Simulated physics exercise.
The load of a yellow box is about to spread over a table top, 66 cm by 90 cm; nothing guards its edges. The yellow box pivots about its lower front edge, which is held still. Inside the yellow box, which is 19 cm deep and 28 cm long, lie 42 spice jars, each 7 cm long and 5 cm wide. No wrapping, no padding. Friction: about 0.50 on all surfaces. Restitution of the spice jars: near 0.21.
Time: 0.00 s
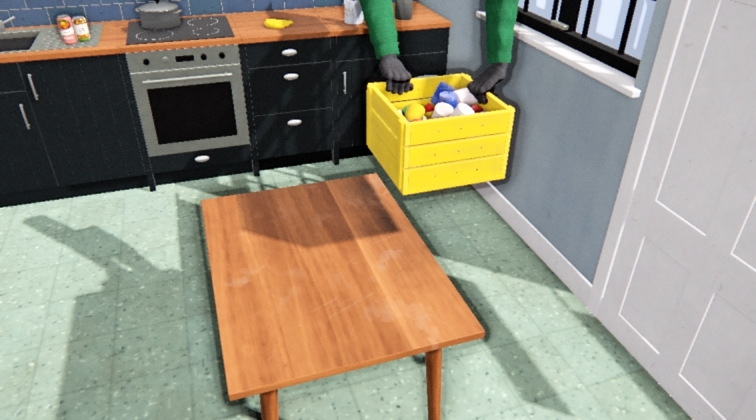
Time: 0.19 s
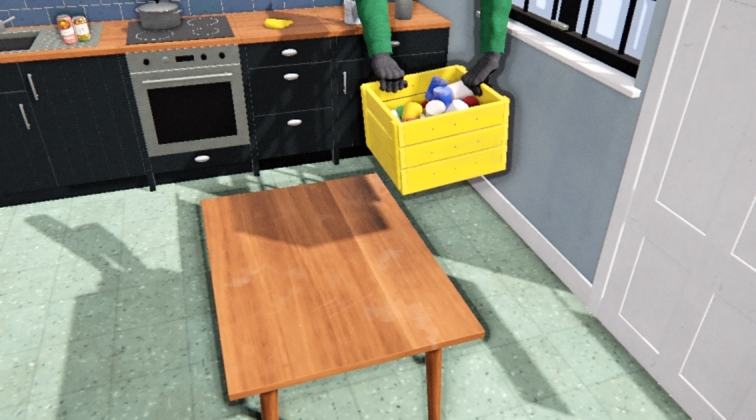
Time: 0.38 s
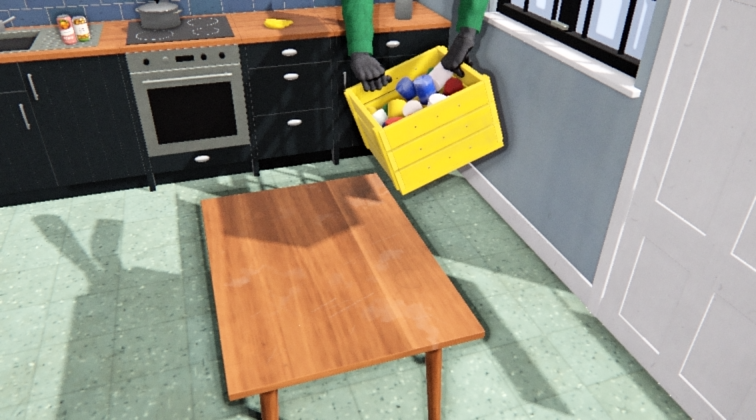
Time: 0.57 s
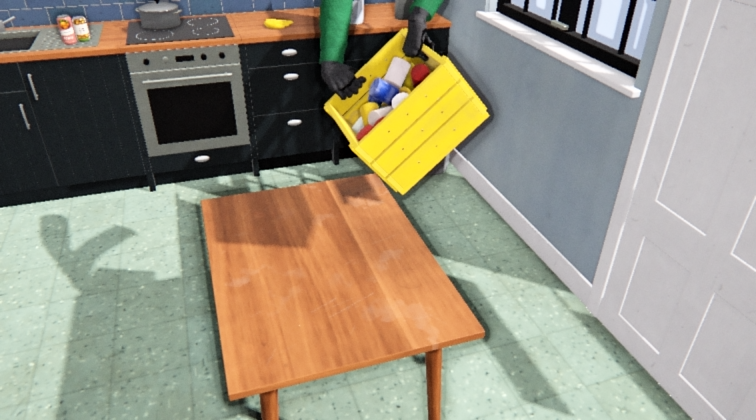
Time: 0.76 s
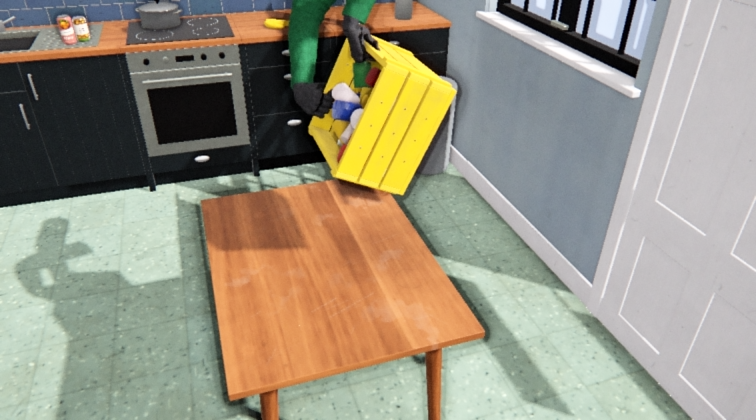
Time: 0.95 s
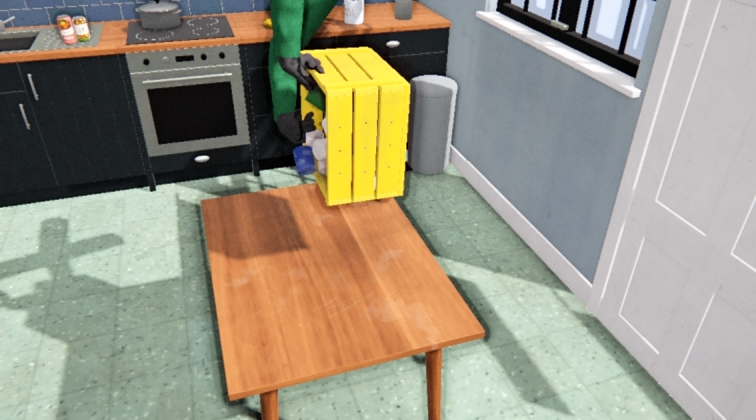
Two gloved hands hold a filled yellow box beyond a wooden table and tilt it steeply leftward.
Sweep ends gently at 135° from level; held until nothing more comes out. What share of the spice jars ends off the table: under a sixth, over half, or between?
Expect between one sixth and one half of the spice jars to finish off the table.
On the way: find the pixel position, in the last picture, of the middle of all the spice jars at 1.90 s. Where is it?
Near pixel (276, 258).
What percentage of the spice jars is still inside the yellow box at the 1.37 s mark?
Around 45 in a hundred is still inside.
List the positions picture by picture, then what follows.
In the first frame (each is followed by its nearest rim corner in this view), yellow box, (410, 123); 0° from level; none out.
Yellow box, (403, 124); 5° from level, in the second frame.
Yellow box, (383, 129); 20° from level, in the third frame.
Yellow box, (358, 145); 40° from level, in the fourth frame.
Yellow box, (337, 170); 64° from level, in the fifth frame.
Yellow box, (328, 200); 88° from level; 1 out, the lowest jar at (305, 161), in the sixth frame.
After 1.37 s, tilt 129°; 18 still in the yellow box, 13 on the table top and 11 in the air.
After 1.90 s, tilt 135°; 38 on the table top and 4 over the left end of the table.
After 2.65 s, tilt 135°; 29 on the table top, 9 over the left end of the table and 4 over the table's other edges.
Final count (at 3.60 s), 29 on the table top, 9 over the left end of the table and 4 over the table's other edges. Asked share, 13 of 42, 31 per cent.
